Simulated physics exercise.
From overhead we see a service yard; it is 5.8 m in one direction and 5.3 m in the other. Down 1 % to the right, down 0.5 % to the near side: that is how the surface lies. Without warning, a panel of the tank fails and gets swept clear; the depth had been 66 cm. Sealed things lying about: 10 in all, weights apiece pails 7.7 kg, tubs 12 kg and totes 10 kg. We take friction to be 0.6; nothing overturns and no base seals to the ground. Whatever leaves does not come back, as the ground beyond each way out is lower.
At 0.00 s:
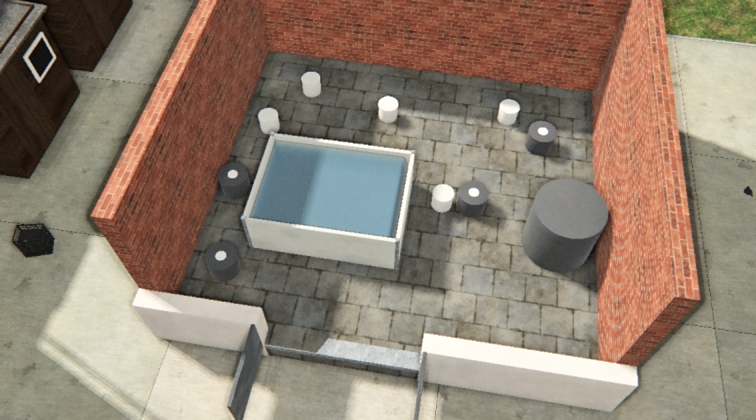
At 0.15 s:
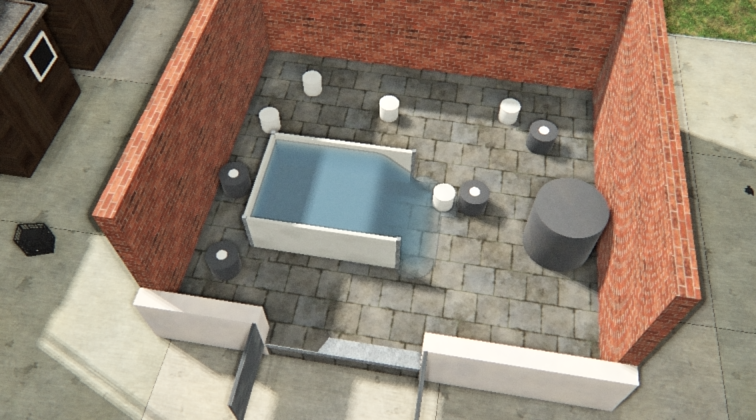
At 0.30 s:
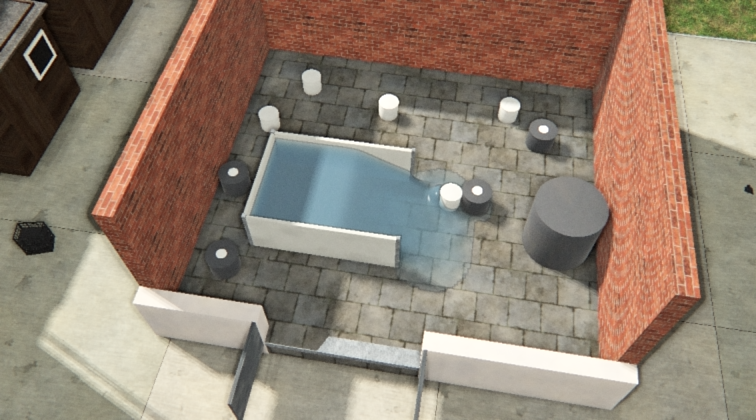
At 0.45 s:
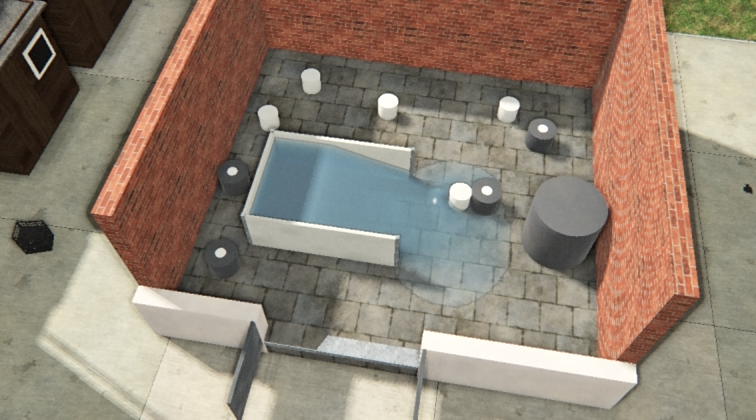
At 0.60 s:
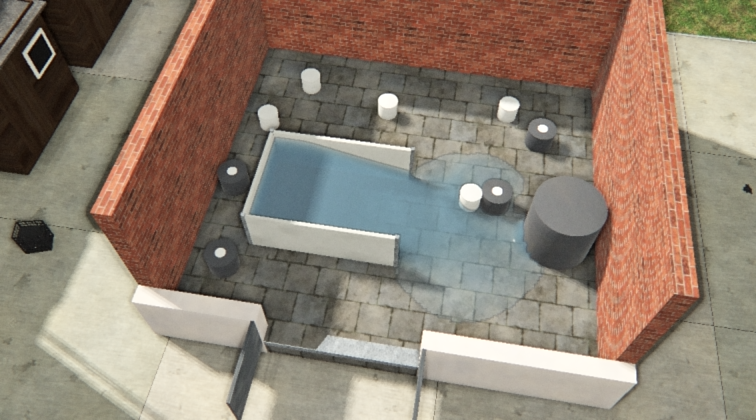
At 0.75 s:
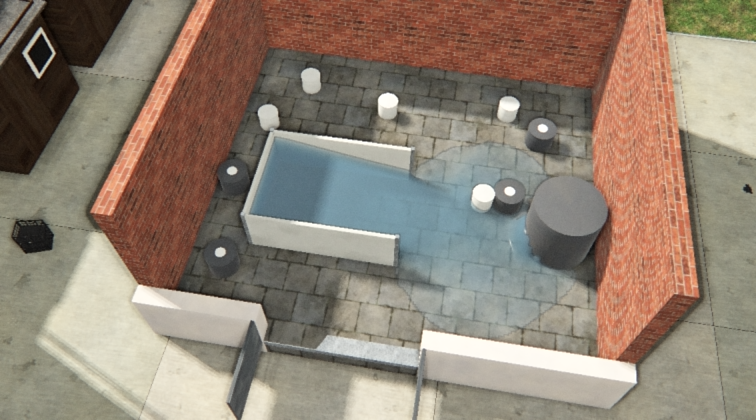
Water pours from the open right end of a white-walled tank and spreads in a thin sheet across the grey paving of a brick-walled yard, seen from a fixed view high above. White pails and dark grey tubs stand around the tank, with a large grey cylinder at right. The sheet reaches a neighbouring pail and tub, which slide slightly rightward together, while the others stay put.
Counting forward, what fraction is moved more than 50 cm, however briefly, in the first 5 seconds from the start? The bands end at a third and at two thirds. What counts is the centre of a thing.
It is a third to two thirds.
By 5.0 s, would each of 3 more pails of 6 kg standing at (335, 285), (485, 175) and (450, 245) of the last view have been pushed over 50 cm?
Result, one by one: Exceeded, exceeded and exceeded.
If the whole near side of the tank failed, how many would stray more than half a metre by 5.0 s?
3.
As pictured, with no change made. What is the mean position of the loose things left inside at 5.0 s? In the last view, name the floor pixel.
The centre sits near (380, 136).
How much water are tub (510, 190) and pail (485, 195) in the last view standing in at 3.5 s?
I'd put it at 22 cm and 24 cm respectively.
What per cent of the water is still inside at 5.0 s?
I'd say some 98 percent hasn't gone yet.
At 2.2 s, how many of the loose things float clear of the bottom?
At that time, 4.
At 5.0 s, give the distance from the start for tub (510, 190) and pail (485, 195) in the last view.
In turn: 200 cm, 250 cm.
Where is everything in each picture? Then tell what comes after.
A pail at (443, 193) rests on the ground; a tub at (474, 193) rests on the ground; 3.1 m2 under water; 0 of 10 have shifted, in the first frame.
A pail at (444, 192) rests on the ground; a tub at (475, 192), on the bottom; 4.0 m2 under water; 0 of 10 have shifted, in the second frame.
A pail at (451, 192), on the bottom, 11 cm from its start; a tub at (477, 191) rests on the ground, 5 cm from its start; 5.0 m2 under water; 1 of 10 have shifted, in the third frame.
A pail at (461, 192), on the bottom, 27 cm from its start; a tub at (487, 191), on the bottom, 20 cm from its start; 6.3 m2 under water; 2 of 10 have shifted, in the fourth frame.
A pail at (471, 193), on the bottom, 43 cm from its start; a tub at (497, 191) rests on the ground, 36 cm from its start; water covers 7.7 m2; 2 of 10 have shifted, in the fifth frame.
A pail at (484, 193), on the bottom, 62 cm from its start; a tub at (510, 191), on the bottom, 54 cm from its start; water covers 9.1 m2; 2 of 10 have shifted, in the sixth frame.
After 1.1 s 2 of 10 are over 50 cm from their spots; 1 afloat.
After 2.2 s 3 of 10 are over 50 cm from their spots; 4 afloat.
After 3.5 s 3 of 10 are over 50 cm from their spots; 4 afloat.
After 5.0 s 5 of 10 are over 50 cm from their spots, and 5 have been at some point; 2 afloat.
